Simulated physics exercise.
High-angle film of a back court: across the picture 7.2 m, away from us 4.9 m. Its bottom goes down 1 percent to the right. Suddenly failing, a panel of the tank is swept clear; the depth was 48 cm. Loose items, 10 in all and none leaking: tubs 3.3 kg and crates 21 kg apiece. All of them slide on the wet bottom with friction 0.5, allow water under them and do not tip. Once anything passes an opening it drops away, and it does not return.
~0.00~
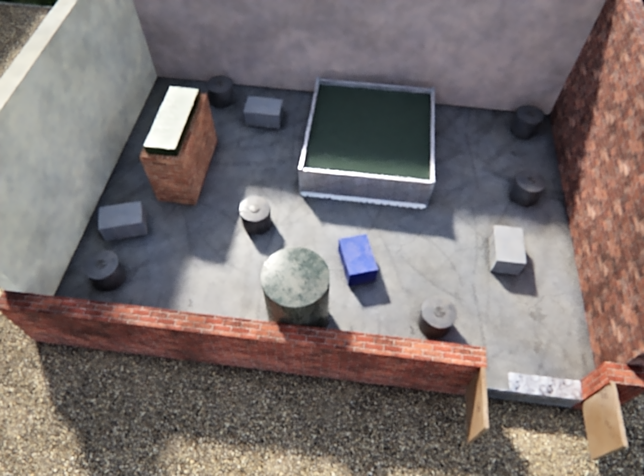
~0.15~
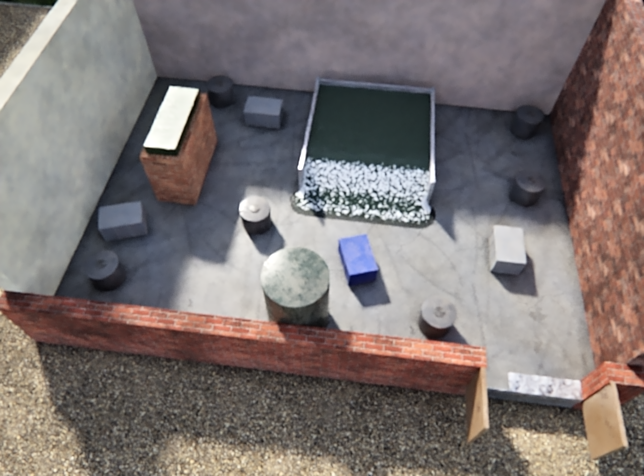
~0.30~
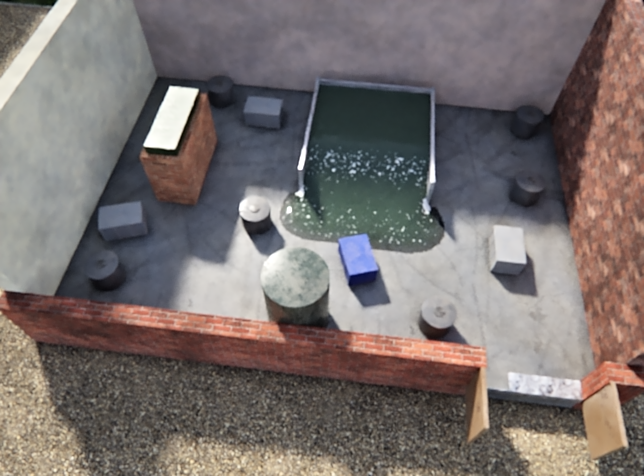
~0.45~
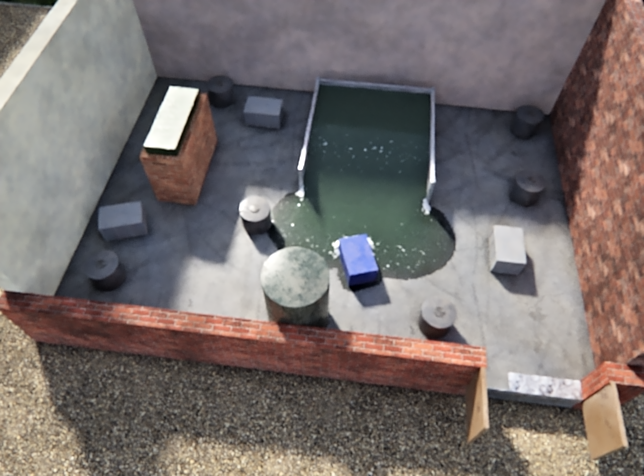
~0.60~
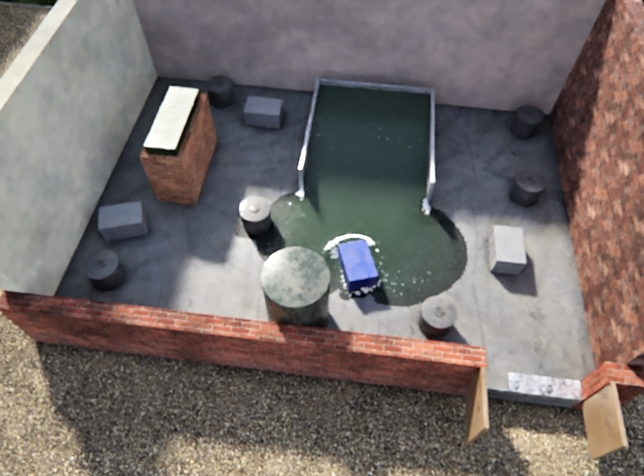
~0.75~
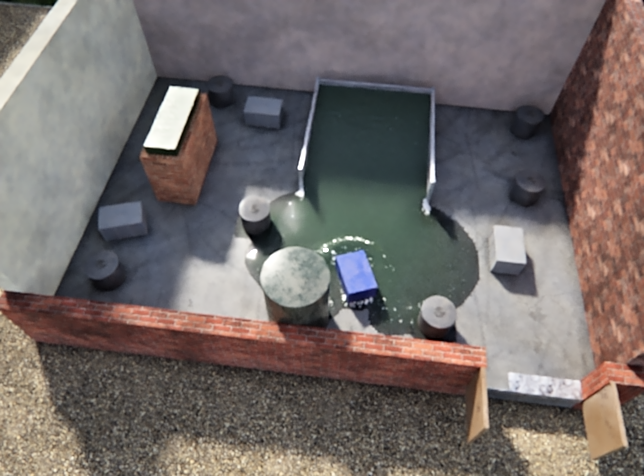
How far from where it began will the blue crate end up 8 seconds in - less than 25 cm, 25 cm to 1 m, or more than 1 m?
More than 1 m.
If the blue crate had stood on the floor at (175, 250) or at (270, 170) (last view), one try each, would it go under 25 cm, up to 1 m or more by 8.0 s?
From the first place it is barely disturbed; from the second it is barely disturbed.
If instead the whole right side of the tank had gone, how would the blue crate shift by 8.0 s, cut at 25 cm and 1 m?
Had it gone that way, the blue crate would sit tight.
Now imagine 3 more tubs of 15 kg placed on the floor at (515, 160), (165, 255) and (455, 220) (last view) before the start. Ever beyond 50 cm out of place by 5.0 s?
In that order: Under, short of it, less.
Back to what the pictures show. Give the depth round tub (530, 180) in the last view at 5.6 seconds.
3 cm.
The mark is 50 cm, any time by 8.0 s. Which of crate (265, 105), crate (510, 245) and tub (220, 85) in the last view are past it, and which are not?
Within, beyond, within.
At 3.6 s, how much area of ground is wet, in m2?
Close to 20 m2, I'd say.
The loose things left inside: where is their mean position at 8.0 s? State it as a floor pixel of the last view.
Around (328, 160).
After 1.6 s the blue crate is near (358, 315), 1.0 m from its start, afloat; 0 of 10 are out; 2 afloat.
After 3.6 s the blue crate is near (437, 295), 1.2 m from its start, afloat; 1 of 10 are out; 2 afloat.
After 5.6 s the blue crate is near (564, 264), 2.8 m from its start, afloat; 1 of 10 are out; 4 afloat.
After 8.0 s the blue crate is near (558, 191), 3.3 m from its start, aground; 1 of 10 are out; 4 afloat.
